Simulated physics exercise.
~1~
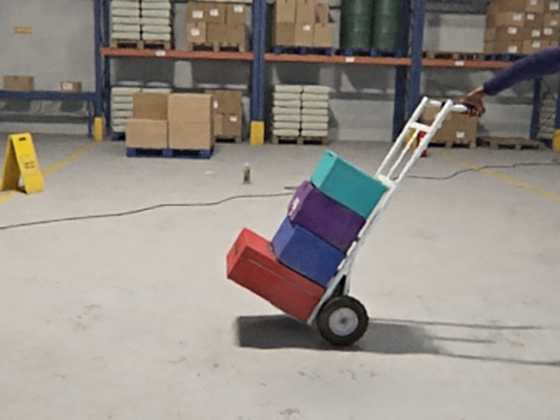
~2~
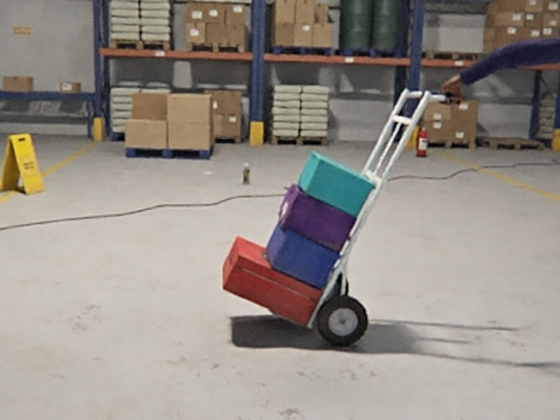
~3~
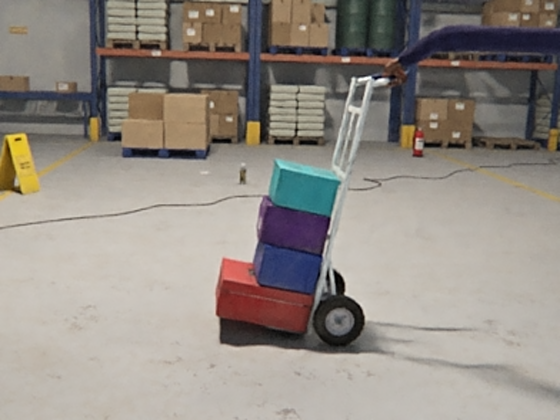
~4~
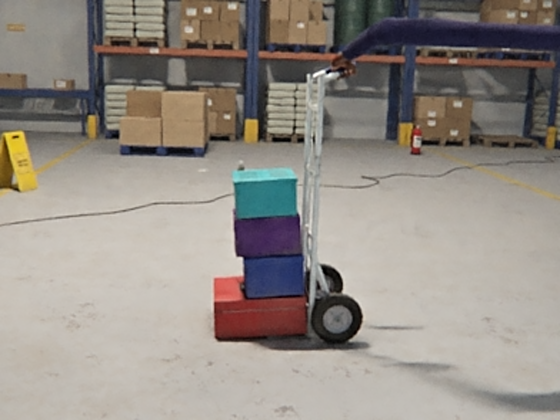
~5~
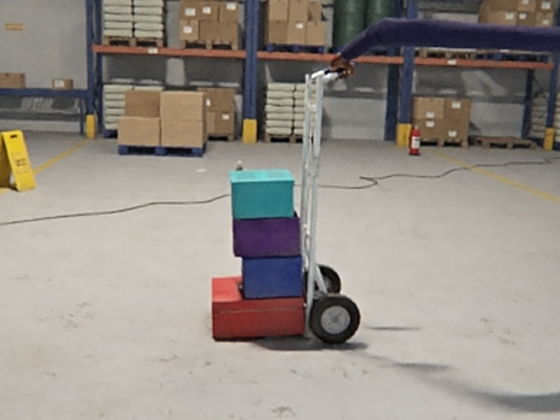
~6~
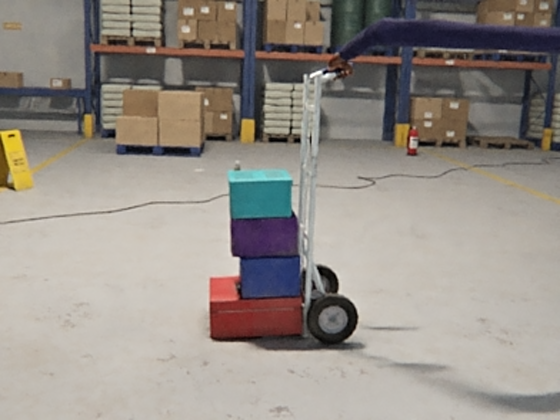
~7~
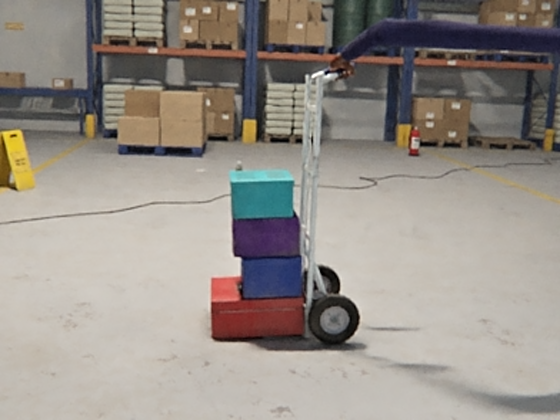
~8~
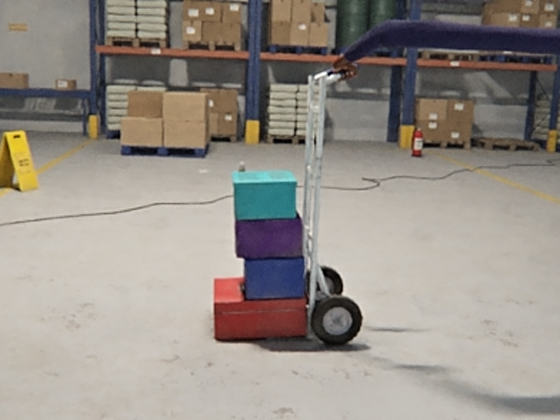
In the video, an arm at the right swings a tilted two-wheeled hand truck upright in a warehouse, carrying a stack of turquoise, purple, blue and red boxes. The truck stops abruptly and is held still, with all four boxes remaining stacked on it.
